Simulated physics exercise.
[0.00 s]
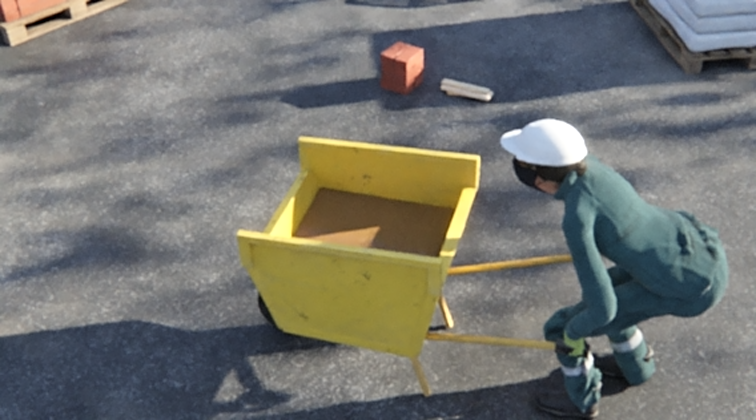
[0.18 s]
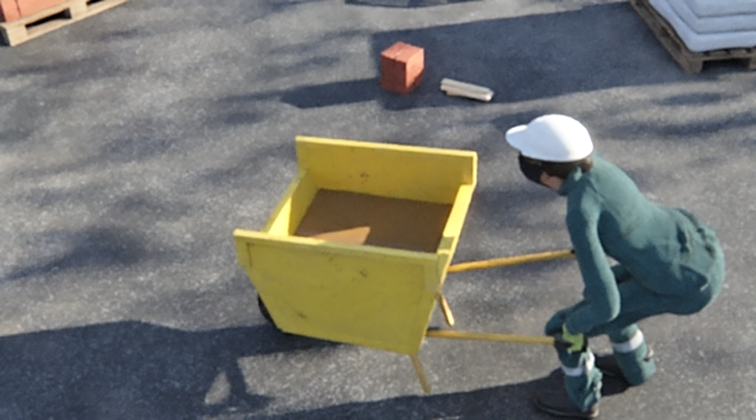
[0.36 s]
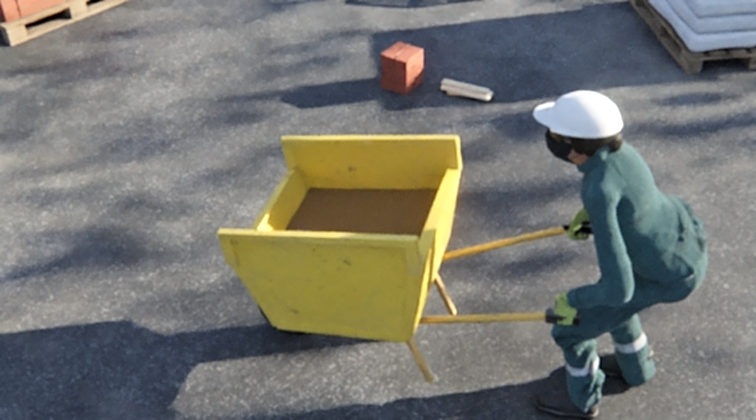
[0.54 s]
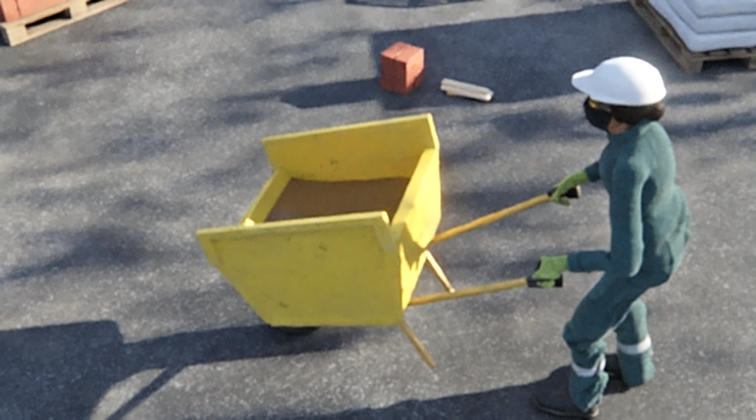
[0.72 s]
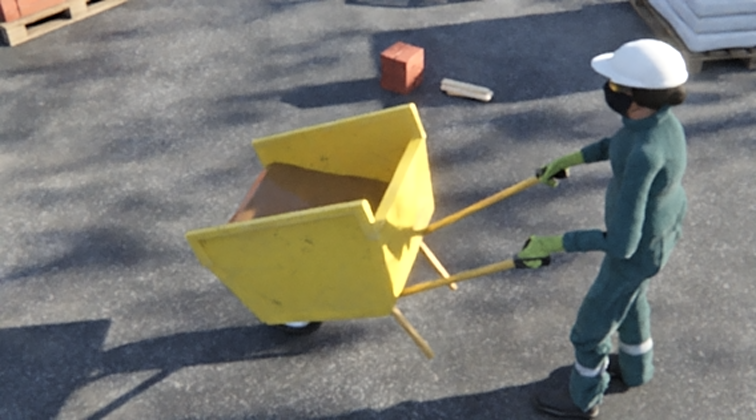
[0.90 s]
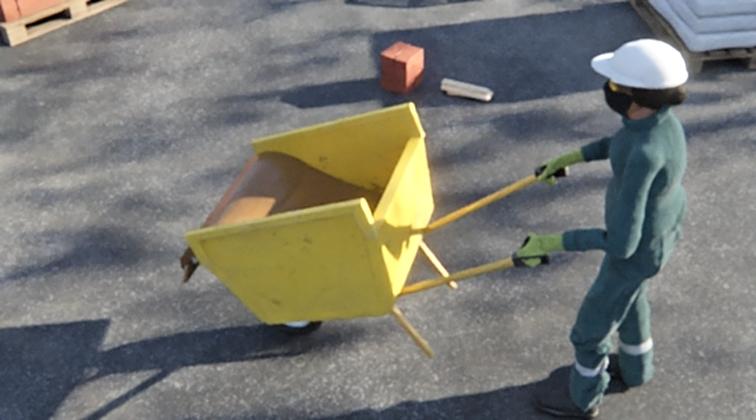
A worker in green overalls, a white helmet and a dark face mask crouches at the right of a grey paved yard, seen from above. In front stands a yellow wheelbarrow holding brown muddy water, with a red block and pale pieces beyond it and pallets in the upper corners. The worker straightens, raising the handles and tilting the tray leftwards until brown water starts pouring over its front lip, while the camera stays still.
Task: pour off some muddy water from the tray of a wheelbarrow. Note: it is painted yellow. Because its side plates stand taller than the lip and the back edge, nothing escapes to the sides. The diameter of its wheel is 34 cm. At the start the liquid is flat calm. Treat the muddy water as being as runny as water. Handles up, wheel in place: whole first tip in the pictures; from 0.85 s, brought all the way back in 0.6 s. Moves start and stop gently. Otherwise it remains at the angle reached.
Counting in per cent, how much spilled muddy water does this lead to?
Some 36 per cent goes overboard.
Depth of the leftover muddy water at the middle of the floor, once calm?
I'd say some 14 cm at the middle.
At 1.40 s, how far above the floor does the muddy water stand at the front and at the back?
Heights: Front 18 cm, then back 12 cm.
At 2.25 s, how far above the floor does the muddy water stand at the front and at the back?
At that moment it stands around 22 cm in front and around 8 cm behind.
By 1.40 s the surface stands 18 cm on the front, 12 cm on the back; the loss stands at 26 per cent, over the front.
By 1.80 s the surface stands 7 cm on the front, 27 cm on the back; the loss stands at 32 per cent, over the front.
By 2.25 s the surface stands 23 cm on the front, 7 cm on the back; the loss stands at 33 per cent, over the front.
By 4.34 s the loss stands at 36 per cent, over the front, 31 of 88 litres.
